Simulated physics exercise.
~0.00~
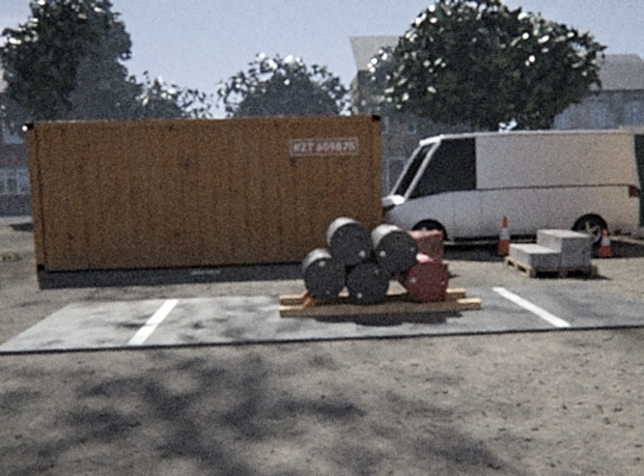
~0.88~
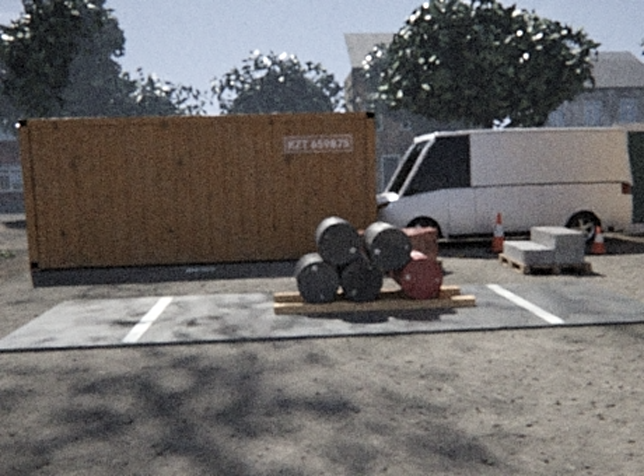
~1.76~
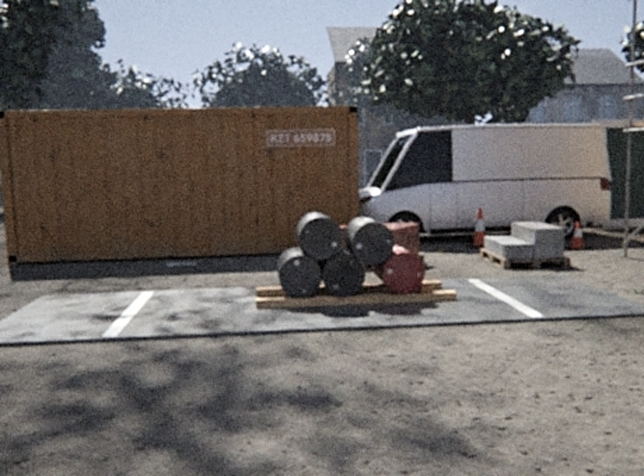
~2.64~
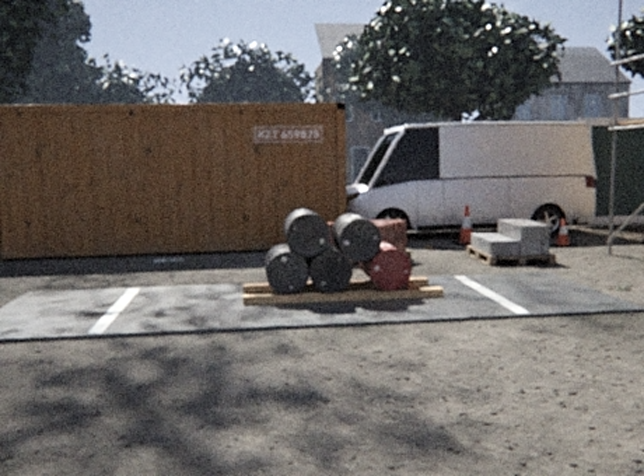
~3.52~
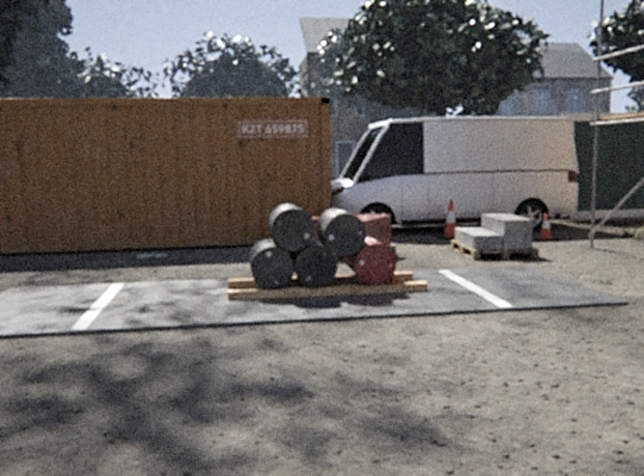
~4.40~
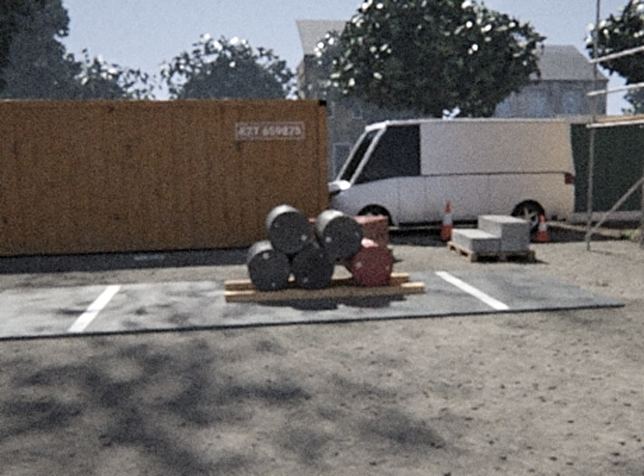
The camera pans slightly right across a yard where dark drums and a red one sit stacked on wooden bearers, before a brown container and a white van; the stack stays still throughout, and the red drum ends resting on the bearers between the painted white lines.
